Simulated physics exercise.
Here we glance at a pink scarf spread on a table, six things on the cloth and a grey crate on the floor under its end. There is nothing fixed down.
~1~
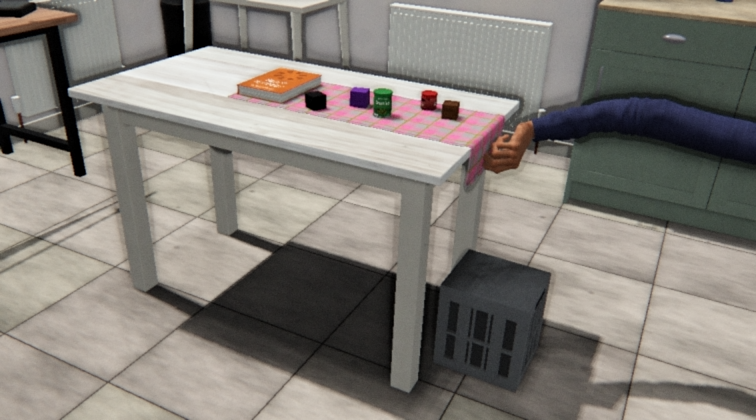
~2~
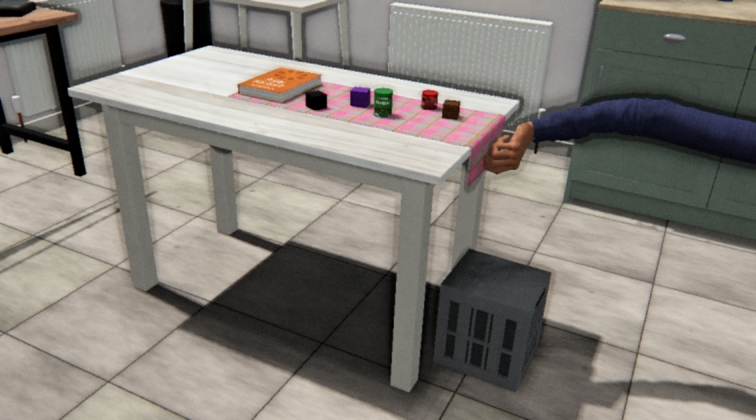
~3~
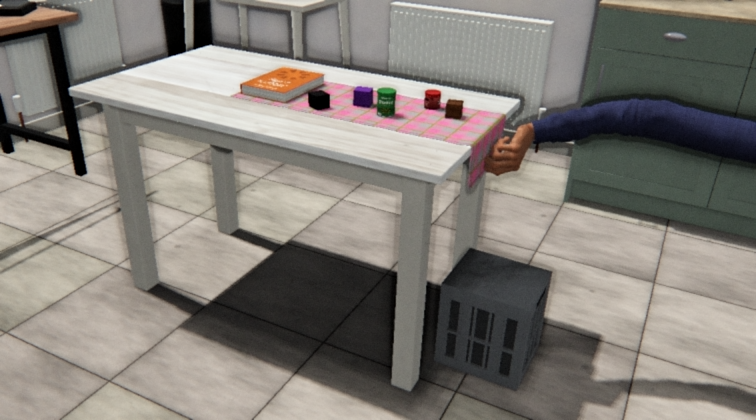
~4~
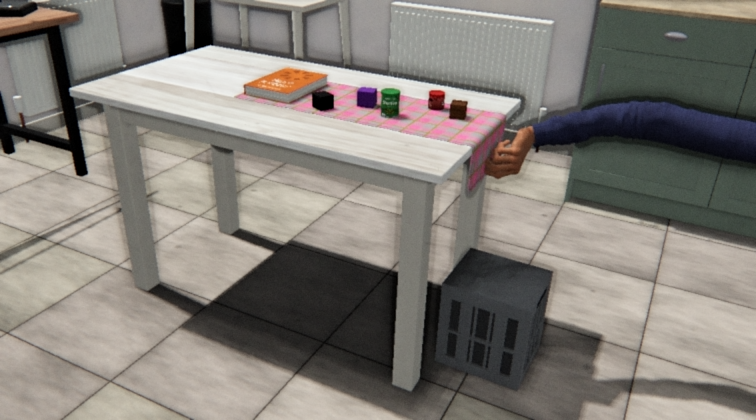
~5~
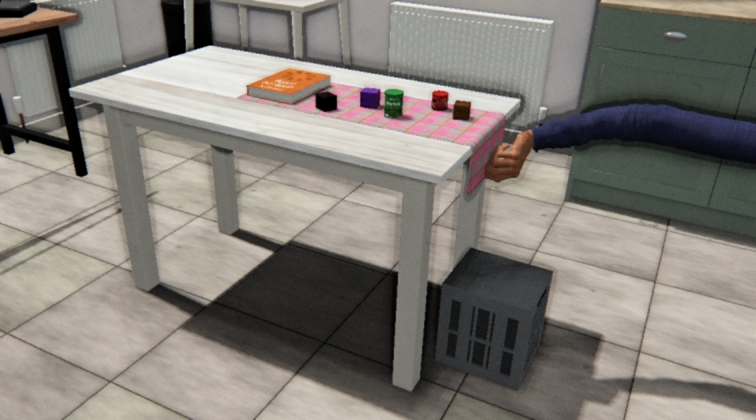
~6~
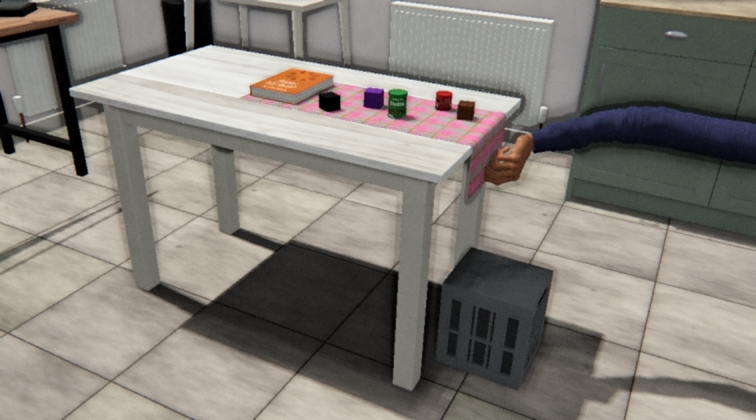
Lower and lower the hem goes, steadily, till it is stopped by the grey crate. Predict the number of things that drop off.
The number that falls is three.
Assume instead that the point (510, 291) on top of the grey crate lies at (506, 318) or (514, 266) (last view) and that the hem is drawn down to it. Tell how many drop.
For the first height 4, for the second 2.
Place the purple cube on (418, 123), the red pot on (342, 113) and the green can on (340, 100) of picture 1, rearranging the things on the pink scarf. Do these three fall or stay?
Purple cube dropped, red pot kept, green can kept.
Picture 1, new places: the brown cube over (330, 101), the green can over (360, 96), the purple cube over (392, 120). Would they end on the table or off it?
The brown cube stays put; the green can stays put; the purple cube ends up off.
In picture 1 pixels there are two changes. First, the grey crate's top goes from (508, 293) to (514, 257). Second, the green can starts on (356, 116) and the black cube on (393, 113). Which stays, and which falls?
The green can stays aboard; the black cube stays aboard.
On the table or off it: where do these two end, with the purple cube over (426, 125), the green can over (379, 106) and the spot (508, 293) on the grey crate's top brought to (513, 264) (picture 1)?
Purple cube: Lost; green can: Safe.
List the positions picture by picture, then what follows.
The first frame shows hem (465, 189); brown cube (451, 103); red pot (430, 92); green can (383, 91); purple cube (360, 89); black cube (316, 94); top of the crate (508, 293).
The second frame shows hem (465, 190); brown cube (452, 102).
The third frame shows hem (468, 192); red pot (433, 92).
The fourth frame shows hem (467, 195); green can (391, 91); top of the crate (510, 292).
The fifth frame shows hem (464, 198); purple cube (370, 90).
The sixth frame shows hem (465, 201); brown cube (467, 103); red pot (444, 93); green can (398, 92); purple cube (374, 90); black cube (330, 95).
A little later, hem near (479, 249); brown cube and red pot gone.
Next, hem on the crate; brown cube, red pot and green can gone.
When it is over, hem on the crate; brown cube, red pot and green can gone. It carries off three.
